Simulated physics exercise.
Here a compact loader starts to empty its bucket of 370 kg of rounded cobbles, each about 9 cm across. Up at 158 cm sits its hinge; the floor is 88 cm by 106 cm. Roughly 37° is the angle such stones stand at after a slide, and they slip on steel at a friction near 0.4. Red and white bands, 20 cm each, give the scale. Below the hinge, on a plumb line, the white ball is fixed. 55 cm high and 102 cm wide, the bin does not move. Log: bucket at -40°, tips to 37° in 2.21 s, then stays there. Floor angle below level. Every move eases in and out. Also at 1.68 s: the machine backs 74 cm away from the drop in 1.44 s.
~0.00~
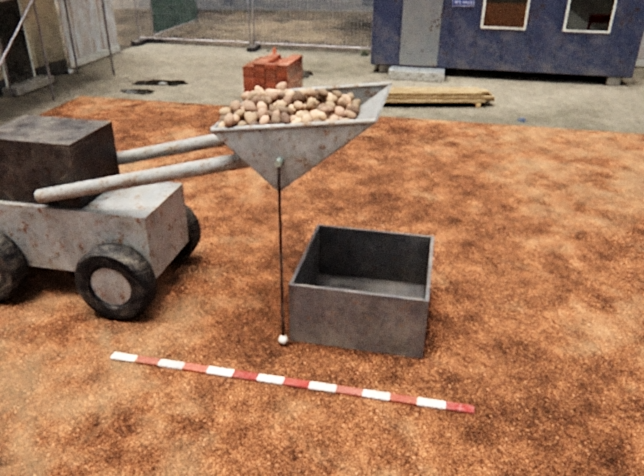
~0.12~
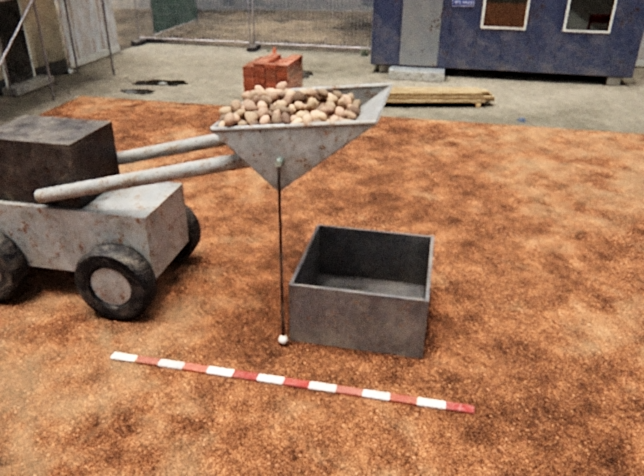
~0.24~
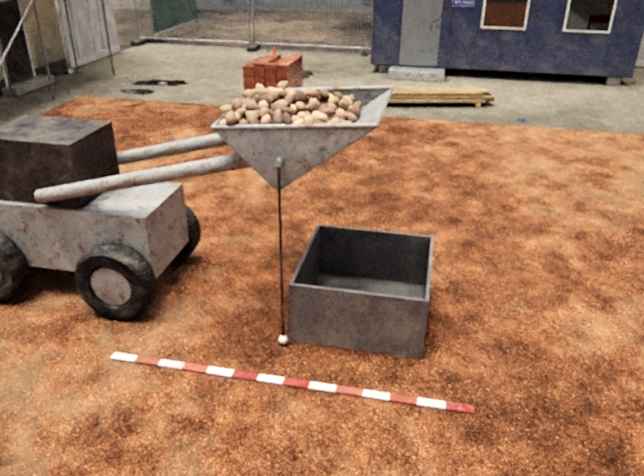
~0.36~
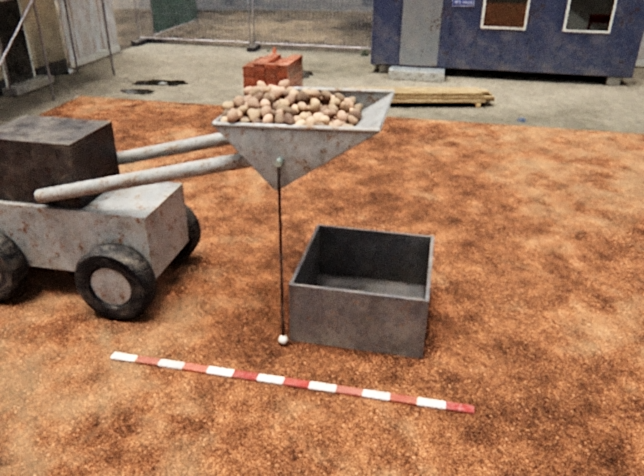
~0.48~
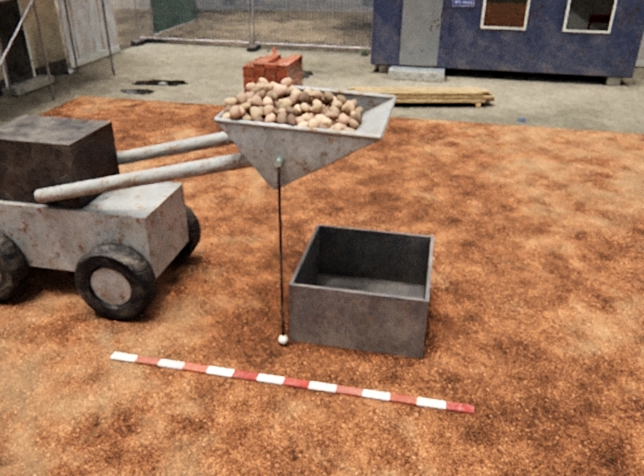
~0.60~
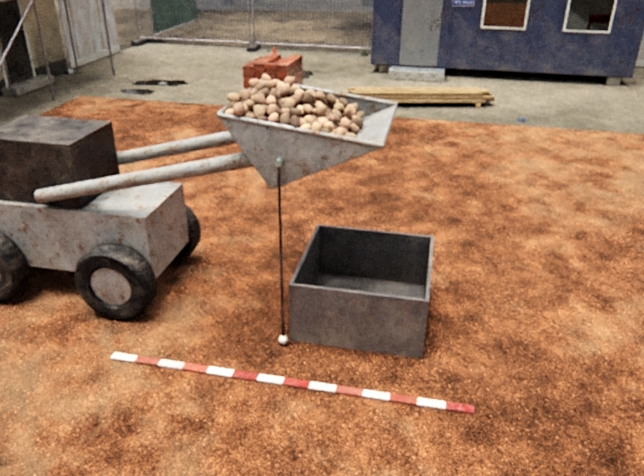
A loader's raised bucket of rounded stones slowly tilts, its right lip lowering slightly.
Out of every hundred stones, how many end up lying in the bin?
About 95 in a hundred.
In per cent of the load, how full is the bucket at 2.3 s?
Still inside: Around 10 %.
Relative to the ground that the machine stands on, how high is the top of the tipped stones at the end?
Around 42 cm above it, I'd say.
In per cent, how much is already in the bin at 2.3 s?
Some 85 per cent.
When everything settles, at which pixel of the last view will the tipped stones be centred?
Roughly at pixel (382, 299).
After 1.7 s the floor is at 25°; 95 % in the bucket, 5 % in the bin, 1 % beside or beyond the bin; the foremost stones are at (390, 202).
After 2.3 s the floor is at 37°; 11 % in the bucket, 83 % in the bin, 7 % beside or beyond the bin; the foremost stones are at (443, 304).
After 3.6 s the floor is at 37°; 0 % in the bucket, 93 % in the bin, 7 % beside or beyond the bin; the foremost stones are at (499, 316).
After 6.2 s the floor is at 37°; 0 % in the bucket, 93 % in the bin, 7 % beside or beyond the bin; the foremost stones are at (499, 316).
